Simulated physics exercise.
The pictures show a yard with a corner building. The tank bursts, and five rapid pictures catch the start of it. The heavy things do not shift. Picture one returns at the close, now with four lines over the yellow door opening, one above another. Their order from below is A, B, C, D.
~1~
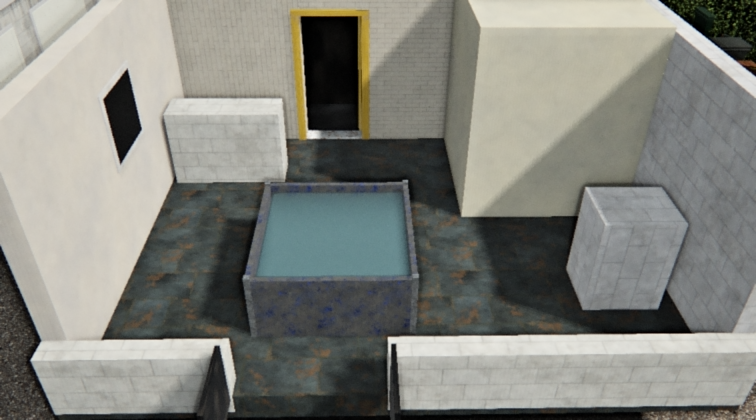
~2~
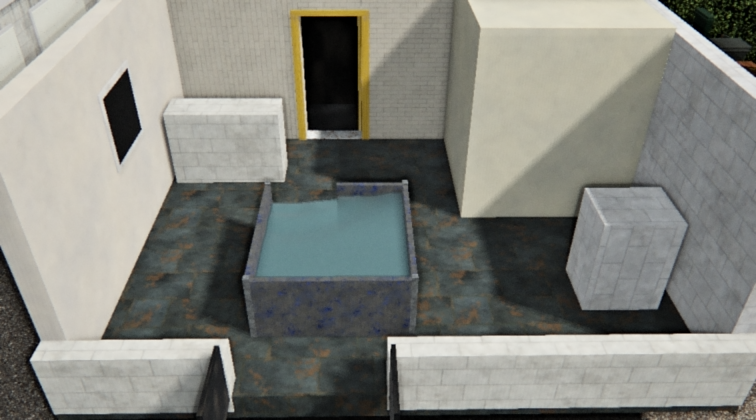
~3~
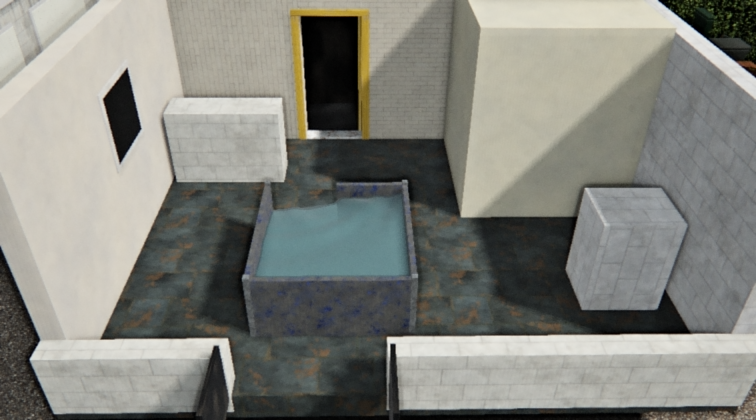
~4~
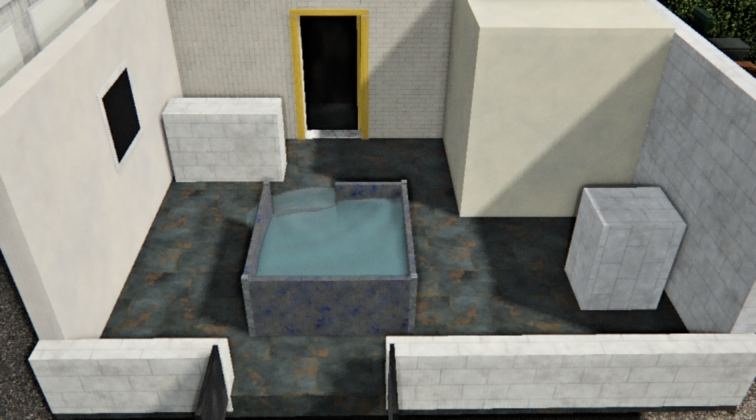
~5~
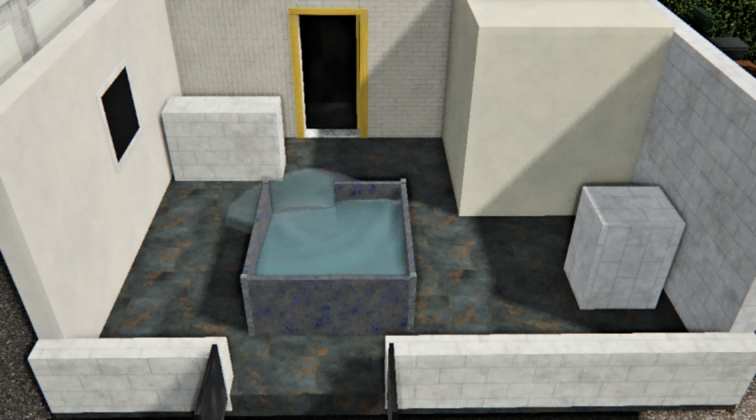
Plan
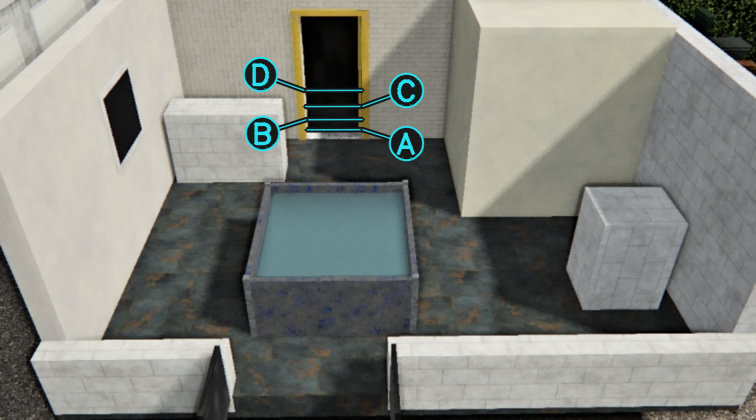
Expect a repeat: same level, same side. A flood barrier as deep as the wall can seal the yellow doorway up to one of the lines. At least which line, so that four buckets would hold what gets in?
B will do.
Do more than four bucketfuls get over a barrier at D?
No.
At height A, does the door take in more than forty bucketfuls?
No, it does not.
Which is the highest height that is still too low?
That is height A.
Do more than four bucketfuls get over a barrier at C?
No, not at all.
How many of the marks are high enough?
Three of them.
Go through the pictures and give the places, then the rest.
Water in the tank at rest, its middle at (335, 232); foot of the yellow doorway at (335, 139); open gate at (308, 334).
Water covers 1 % of the ground, its front hidden from here.
Water covers 3 % of the ground, its front hidden from here.
Water covers 6 % of the ground, its front hidden from here.
Water covers 11 % of the ground and shows as far out as (305, 170).
On the marked copy, A at (334, 129); B at (334, 119); C at (333, 106); D at (333, 90); from the bottom up A, B, C, D.
For height A, about 14 bucketfuls get in.
For height B, a splash gets over, under a bucket.
For height C, nothing gets over.
For height D, nothing gets over.
